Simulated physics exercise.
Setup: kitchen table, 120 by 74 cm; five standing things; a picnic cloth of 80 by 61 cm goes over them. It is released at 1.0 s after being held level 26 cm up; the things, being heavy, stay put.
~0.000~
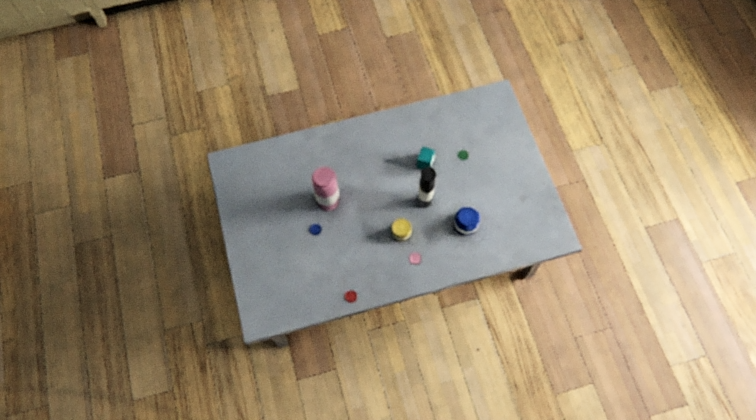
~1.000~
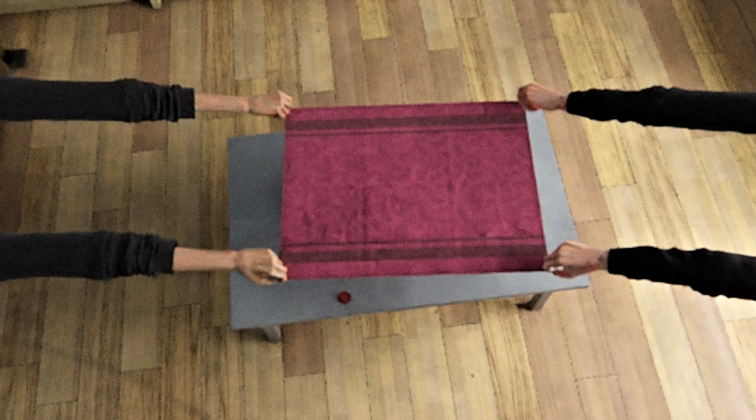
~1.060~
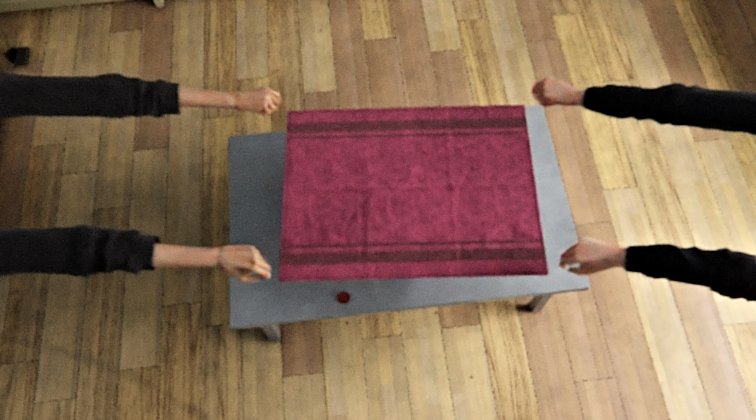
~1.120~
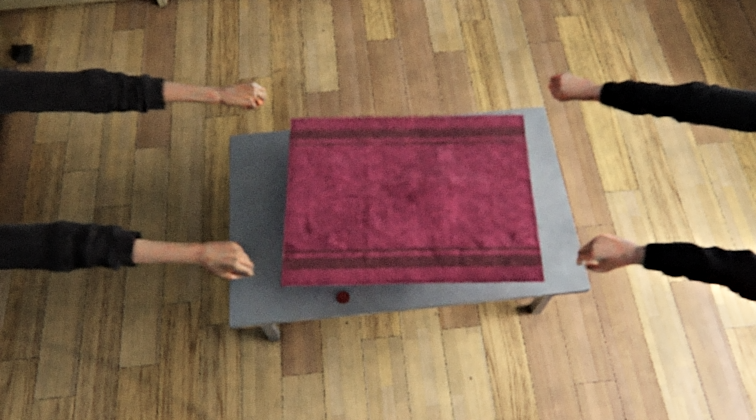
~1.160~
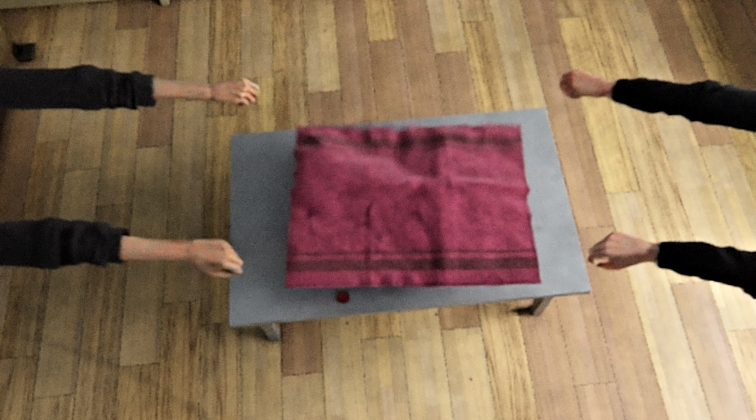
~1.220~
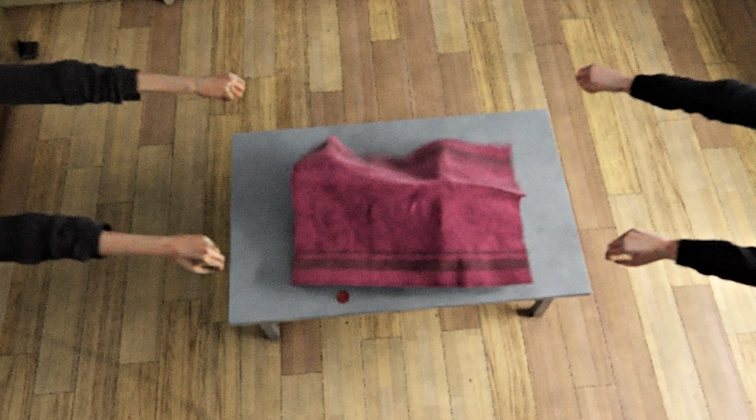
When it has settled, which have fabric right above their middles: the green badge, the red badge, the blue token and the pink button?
In order: The green badge vanishes under it; the red badge stays uncovered; the blue token gets covered; the pink button vanishes under it.
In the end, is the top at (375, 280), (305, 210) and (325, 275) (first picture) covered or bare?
Result, same order: Visible, overlaid, visible.
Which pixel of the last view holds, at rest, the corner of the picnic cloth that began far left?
Roughly (314, 181).
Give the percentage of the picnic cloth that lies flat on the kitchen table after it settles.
In the end, around 20 per cent of it lies on the top.
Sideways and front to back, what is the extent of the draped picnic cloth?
76 cm by 50 cm, more or less.
After 1.4 s, 20 % of it is down, spanning 75 by 49 cm, above green badge, blue token, pink button.
After 1.6 s, 20 % of it is down, spanning 78 by 49 cm, above green badge, blue token, pink button.
After 1.7 s, 20 % of it is down, spanning 76 by 52 cm, above green badge, blue token, pink button.
After 1.9 s, 20 % of it is down, spanning 76 by 51 cm, above green badge, blue token, pink button.
After 2.7 s, 20 % of it is down, spanning 76 by 50 cm, above green badge, blue token, pink button.
